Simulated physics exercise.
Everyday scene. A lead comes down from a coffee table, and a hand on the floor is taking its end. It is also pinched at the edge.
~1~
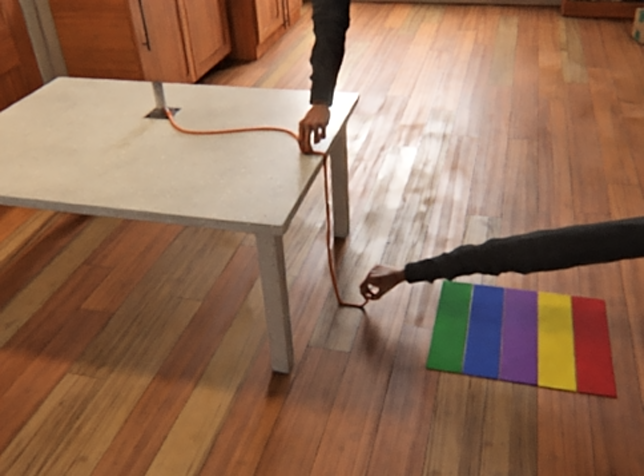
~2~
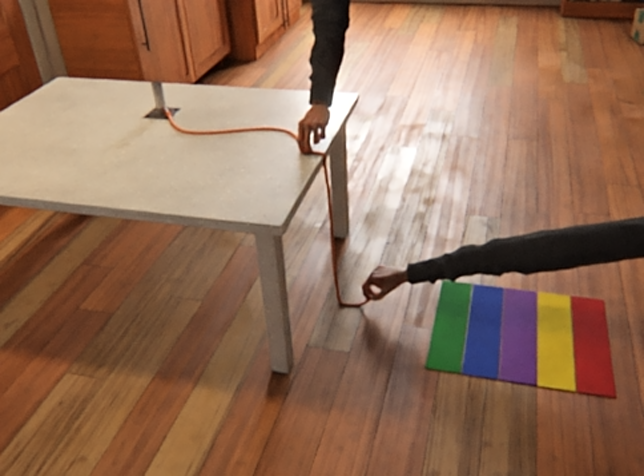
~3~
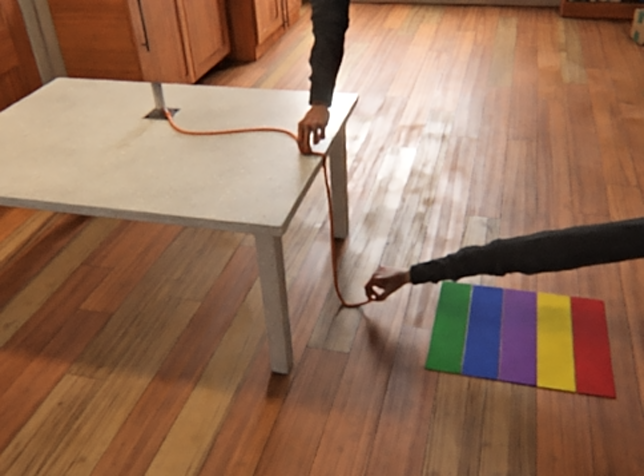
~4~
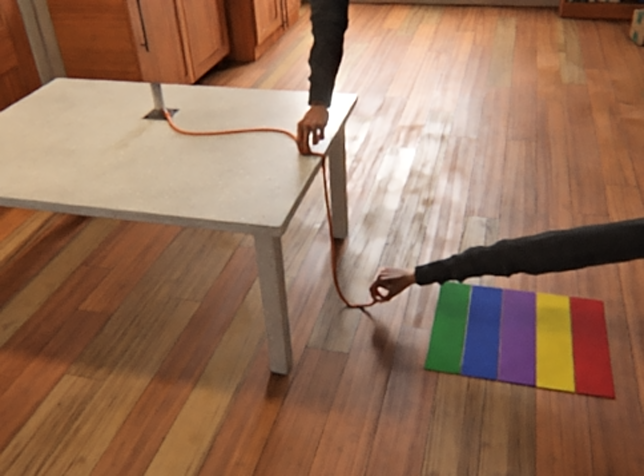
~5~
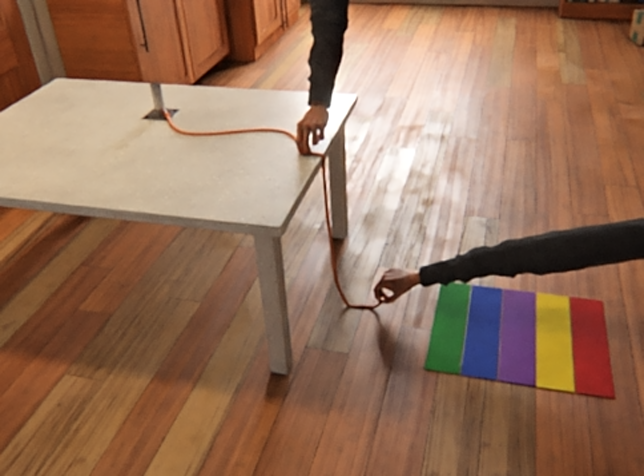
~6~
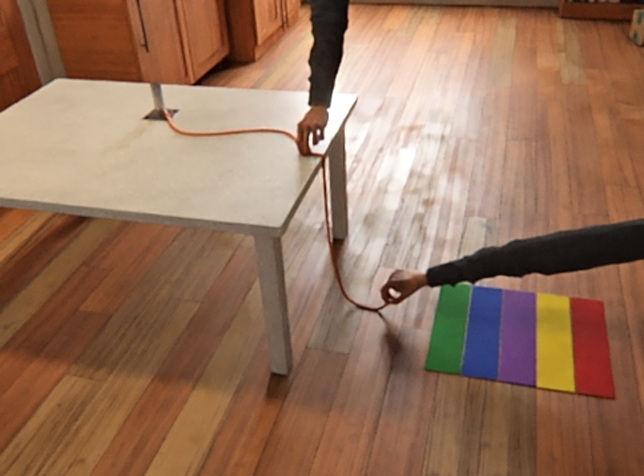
A hand near the floor, holding the end of an orange cord that hangs from a pale coffee table, shifts slightly to the right toward a mat striped green, blue, purple, yellow and red. The hanging part bows out a little, while another hand keeps the cord pinched at the table's edge.
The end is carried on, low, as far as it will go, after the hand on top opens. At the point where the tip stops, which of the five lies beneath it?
The purple strip lies beneath it.
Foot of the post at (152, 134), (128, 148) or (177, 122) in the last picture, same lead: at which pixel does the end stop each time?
Estimated pixels per try: (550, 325); (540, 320); (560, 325).
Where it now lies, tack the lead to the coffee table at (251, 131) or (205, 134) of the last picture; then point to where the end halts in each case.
Per try (px): (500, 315), (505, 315).
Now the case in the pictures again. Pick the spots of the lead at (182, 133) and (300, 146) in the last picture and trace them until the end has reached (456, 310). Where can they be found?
Approx. (209, 122); approx. (328, 154).
Early on, end near (456, 310); over green.
Midway, end near (499, 316); over blue.
At the end of the slack, end near (525, 319); over purple. Over purple.
